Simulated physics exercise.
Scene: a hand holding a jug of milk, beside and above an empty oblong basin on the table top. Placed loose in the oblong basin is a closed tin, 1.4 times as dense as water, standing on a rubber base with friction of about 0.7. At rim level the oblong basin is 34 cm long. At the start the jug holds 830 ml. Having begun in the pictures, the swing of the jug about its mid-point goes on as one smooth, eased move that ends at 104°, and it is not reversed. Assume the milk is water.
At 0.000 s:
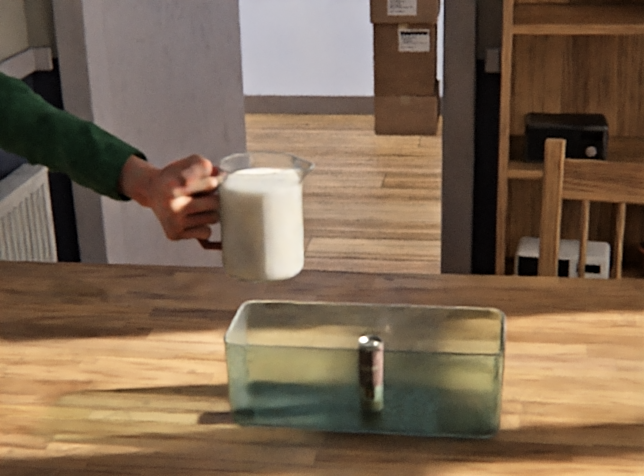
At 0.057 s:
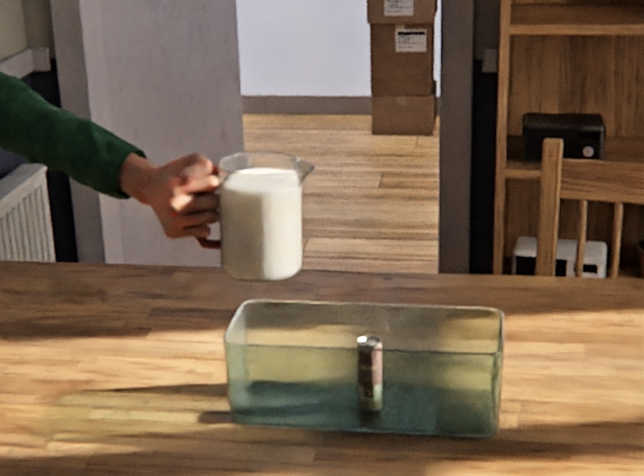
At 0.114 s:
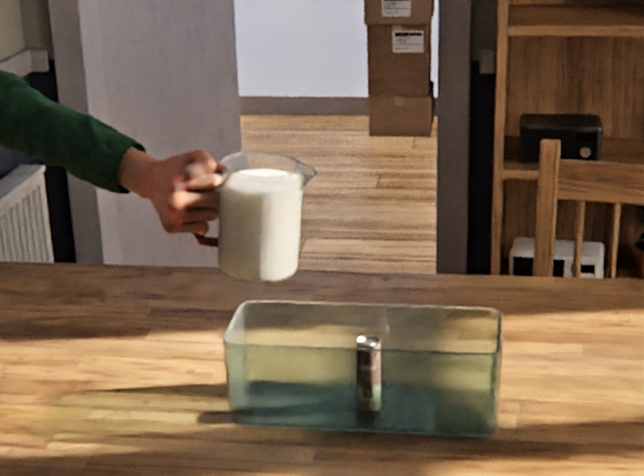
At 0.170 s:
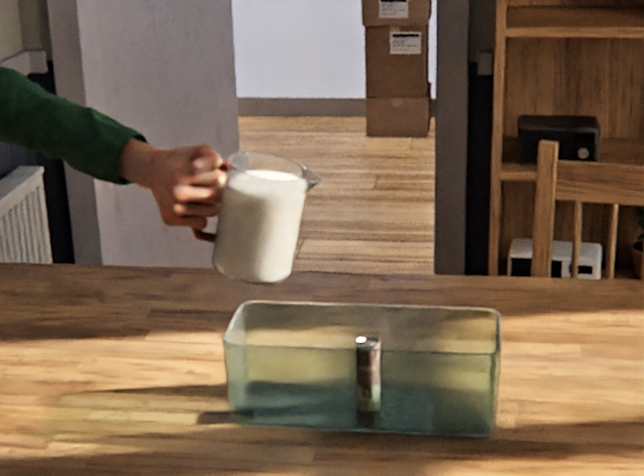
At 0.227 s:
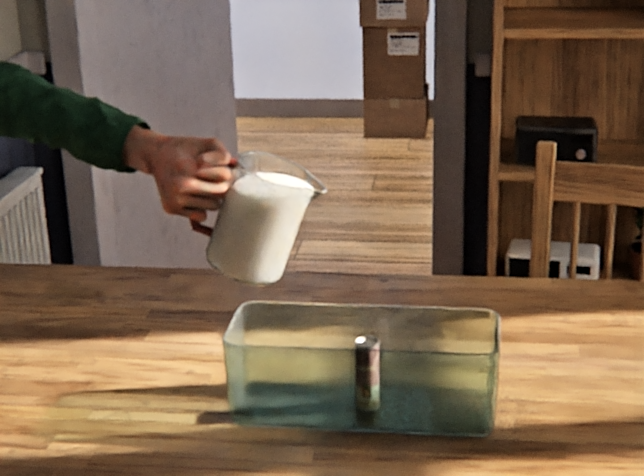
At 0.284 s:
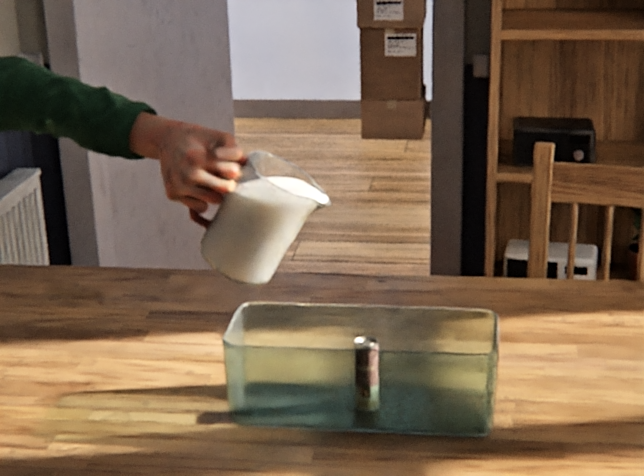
A hand in a dark green sleeve reaches in from the left, seen from the side and slightly above, over a wooden table in a sunlit room with a bookcase and stacked boxes behind. It grips a clear jug of white milk above an oblong greenish glass basin holding a small dark tin. The jug starts upright, then tilts steadily rightward while the view drifts very slightly.
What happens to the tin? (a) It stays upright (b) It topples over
a.
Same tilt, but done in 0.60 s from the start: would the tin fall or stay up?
The tin stays balanced.
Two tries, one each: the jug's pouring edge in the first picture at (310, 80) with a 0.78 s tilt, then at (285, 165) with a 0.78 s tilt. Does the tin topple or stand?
First it stays on its base; then it tips over.
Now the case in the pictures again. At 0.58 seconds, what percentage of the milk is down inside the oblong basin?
Near 10 in a hundred.
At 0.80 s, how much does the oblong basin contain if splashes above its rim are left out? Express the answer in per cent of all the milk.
I reckon close to 56 per cent.
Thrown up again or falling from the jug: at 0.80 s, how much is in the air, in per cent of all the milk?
Some 18 % is up in the air.
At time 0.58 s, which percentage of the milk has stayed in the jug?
Roughly 70 per cent.
Then, 0.58 s in, the tilt is 88° and 70 per cent is still to pour; the tin stands where it began.
Then, 0.80 s in, the tilt is 104° and 25 per cent is still to pour; the tin stands where it began.
Then, 1.03 s in, the tilt is 104° and 5 per cent is still to pour; the tin stands where it began.
Then, 1.28 s in, the tilt is 104° and 1 per cent is still to pour; the tin stands where it began.
Finally, the tin stands where it began.
